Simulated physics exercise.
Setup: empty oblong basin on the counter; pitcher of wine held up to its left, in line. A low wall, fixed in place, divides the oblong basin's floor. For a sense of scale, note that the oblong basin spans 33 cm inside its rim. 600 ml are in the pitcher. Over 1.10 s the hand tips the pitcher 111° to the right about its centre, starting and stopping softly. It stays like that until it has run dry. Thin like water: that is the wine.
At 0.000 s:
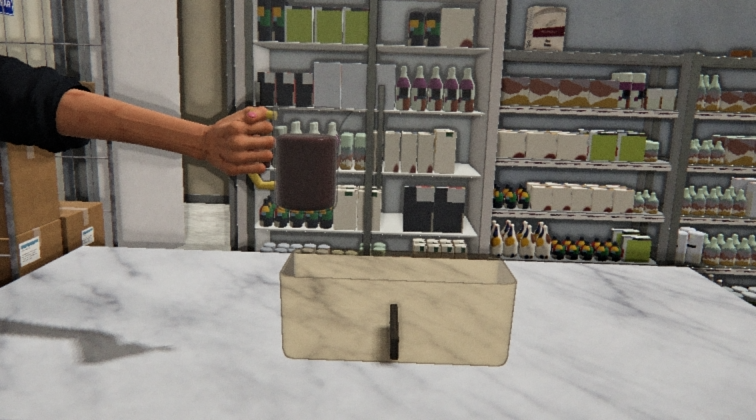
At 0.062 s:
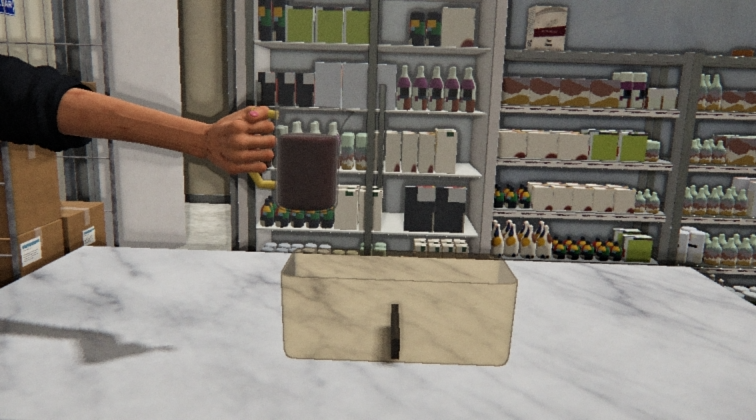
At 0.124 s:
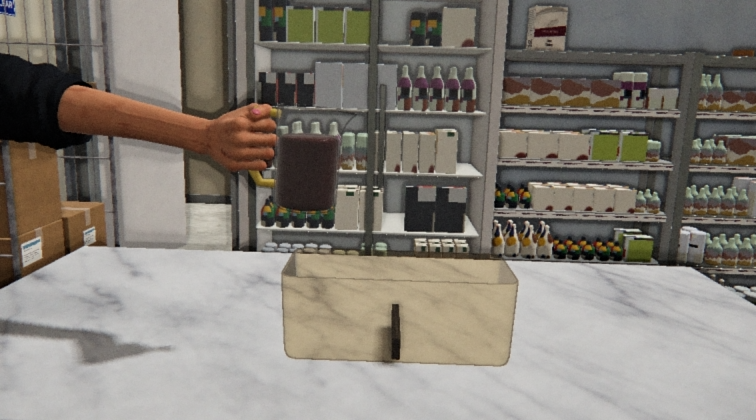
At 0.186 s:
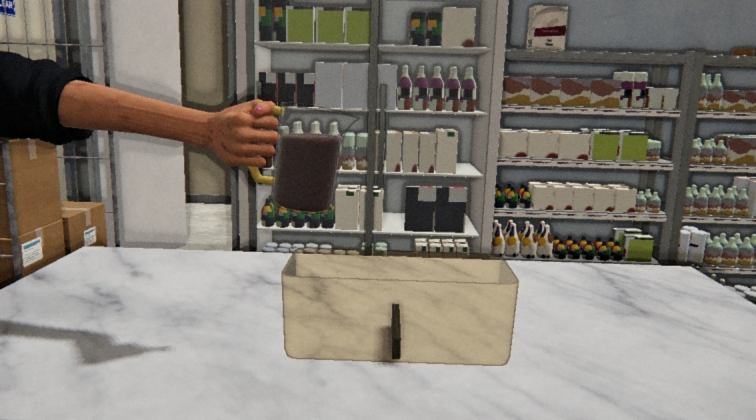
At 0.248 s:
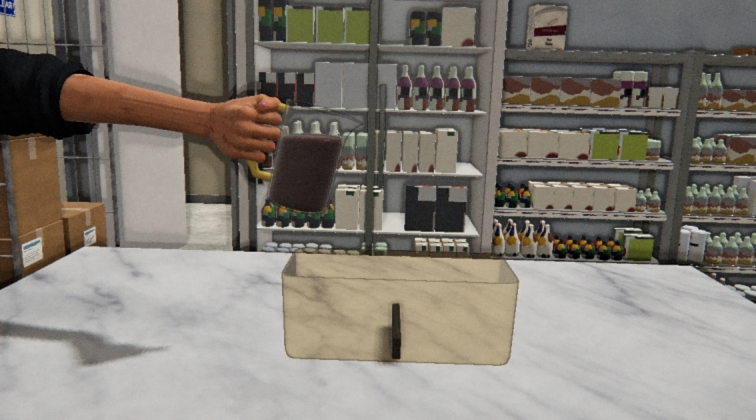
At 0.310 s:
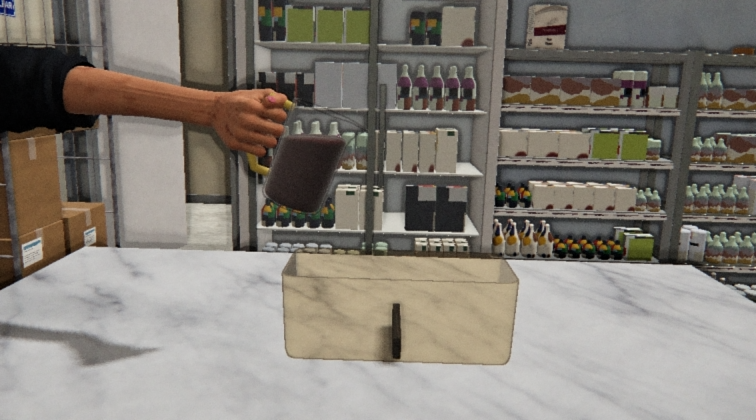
In a shop lined with stocked shelves, a hand held a pitcher of dark wine above a marble counter, left of an empty oblong basin, and slowly tilted it a little to the right.
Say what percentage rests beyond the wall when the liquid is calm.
Roughly 72 per cent rests beyond the wall.
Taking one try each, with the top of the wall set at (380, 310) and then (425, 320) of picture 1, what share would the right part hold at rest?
Respectively close to 90 and 5 %.
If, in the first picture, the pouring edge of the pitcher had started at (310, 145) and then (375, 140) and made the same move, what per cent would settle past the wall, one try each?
It comes to 10 per cent, and then 90 per cent.
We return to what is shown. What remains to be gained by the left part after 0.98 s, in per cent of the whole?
That is roughly 20 in a hundred of the whole.
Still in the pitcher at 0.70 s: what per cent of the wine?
I reckon about 88 in a hundred is still held.
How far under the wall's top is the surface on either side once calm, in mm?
On the left it's about 26 mm; on the right, about 12 mm.
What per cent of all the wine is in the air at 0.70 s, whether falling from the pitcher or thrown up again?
Near 12 in a hundred.
After 0.70 s the tilt is 78° and 87 per cent is still to pour, 0 is left of the wall and 1 right of it.
After 0.98 s the tilt is 108° and 30 per cent is still to pour, 7 is left of the wall and 41 right of it.
After 1.28 s the tilt is 111° and 2 per cent is still to pour, 22 is left of the wall and 73 right of it.
After 1.60 s the tilt is 111° and 0 per cent is still to pour, 26 is left of the wall and 72 right of it.
In the end 27 per cent lies left of the wall, 72 right of it and 1 outside.
